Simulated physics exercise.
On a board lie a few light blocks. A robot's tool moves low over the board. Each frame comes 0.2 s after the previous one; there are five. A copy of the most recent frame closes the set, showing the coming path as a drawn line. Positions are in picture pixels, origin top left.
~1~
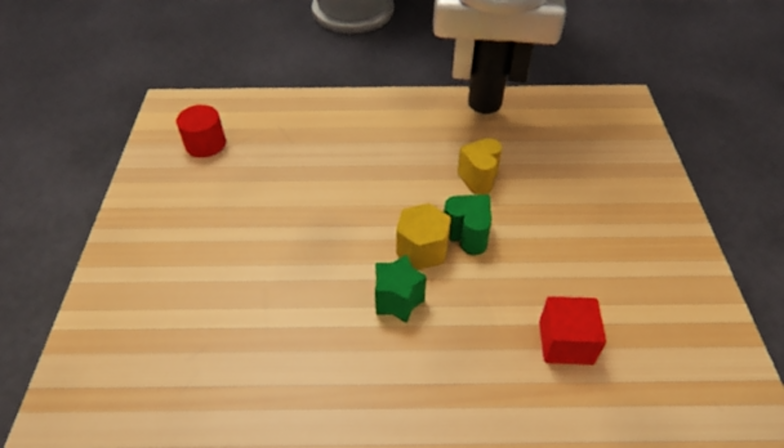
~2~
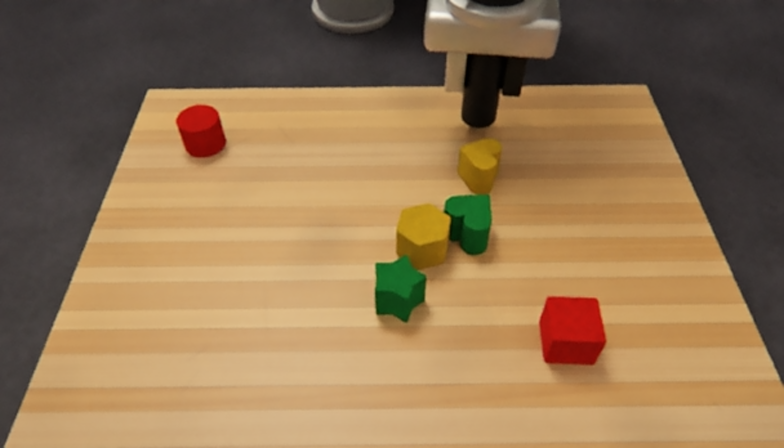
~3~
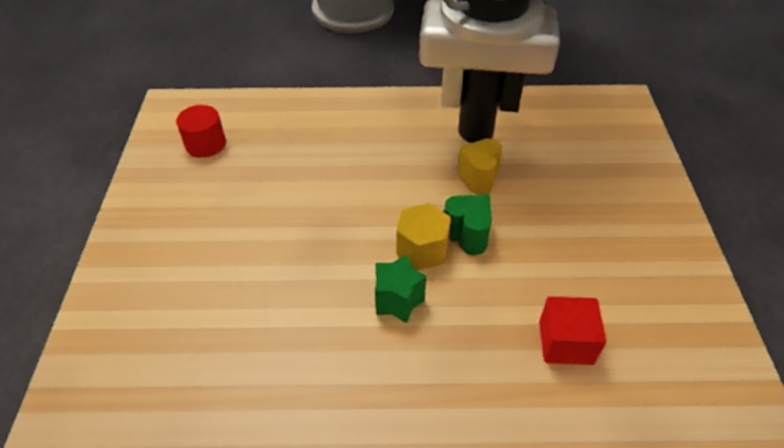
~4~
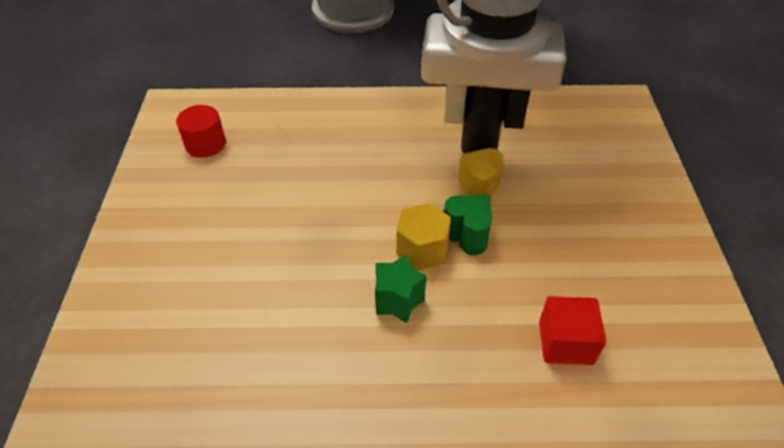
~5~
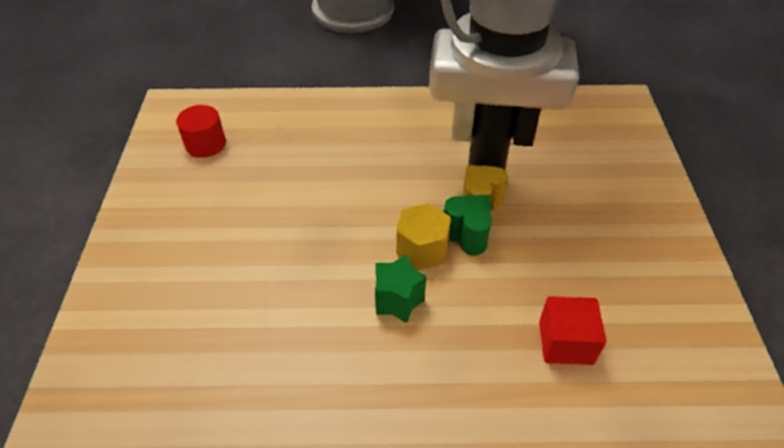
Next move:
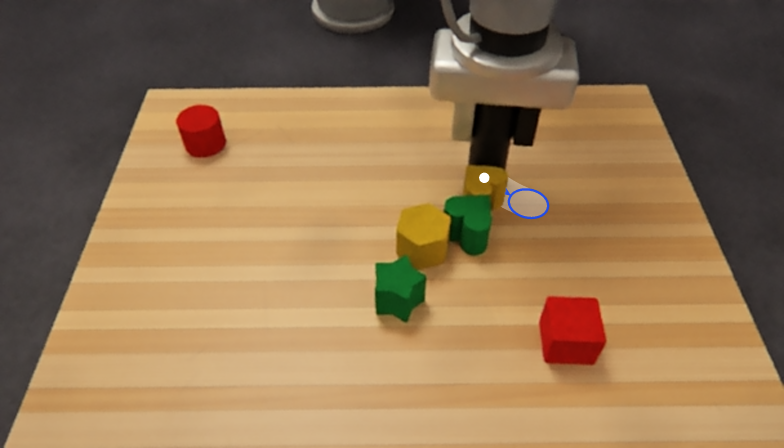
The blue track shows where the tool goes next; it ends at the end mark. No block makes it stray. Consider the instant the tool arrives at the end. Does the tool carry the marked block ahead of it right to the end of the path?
Going by the path, no.
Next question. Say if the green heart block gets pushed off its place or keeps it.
The green heart block will be pushed away from where it stands.
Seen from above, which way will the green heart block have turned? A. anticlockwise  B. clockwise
B: Clockwise.
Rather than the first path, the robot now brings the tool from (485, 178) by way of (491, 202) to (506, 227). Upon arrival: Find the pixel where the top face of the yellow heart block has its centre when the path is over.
It is going to be at (501, 230).
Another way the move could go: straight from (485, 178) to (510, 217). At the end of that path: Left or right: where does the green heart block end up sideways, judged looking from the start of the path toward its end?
The answer is right.
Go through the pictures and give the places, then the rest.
Tip of the tool at (485, 103), middles of tops, green heart block at (471, 209), yellow heart block at (483, 152), in the first frame.
Tool at (478, 117), nothing pushed, in the second frame.
Tool at (476, 132), nothing pushed, in the third frame.
Tool at (479, 148), yellow heart block at (483, 162), in the fourth frame.
Tool at (487, 165), green heart block at (471, 210), yellow heart block at (484, 178), in the fifth frame.
The line goes from (485, 178) by way of (505, 192) to (528, 203); the dot is on the yellow heart block.
The first path, step by step. Halfway along, tool at (507, 179); green heart block at (472, 218), turned 25° clockwise; yellow heart block at (497, 191), turned 25° clockwise.
At the end, tool at (532, 190); green heart block at (472, 218), turned 25° clockwise; yellow heart block at (502, 194), turned 35° clockwise.
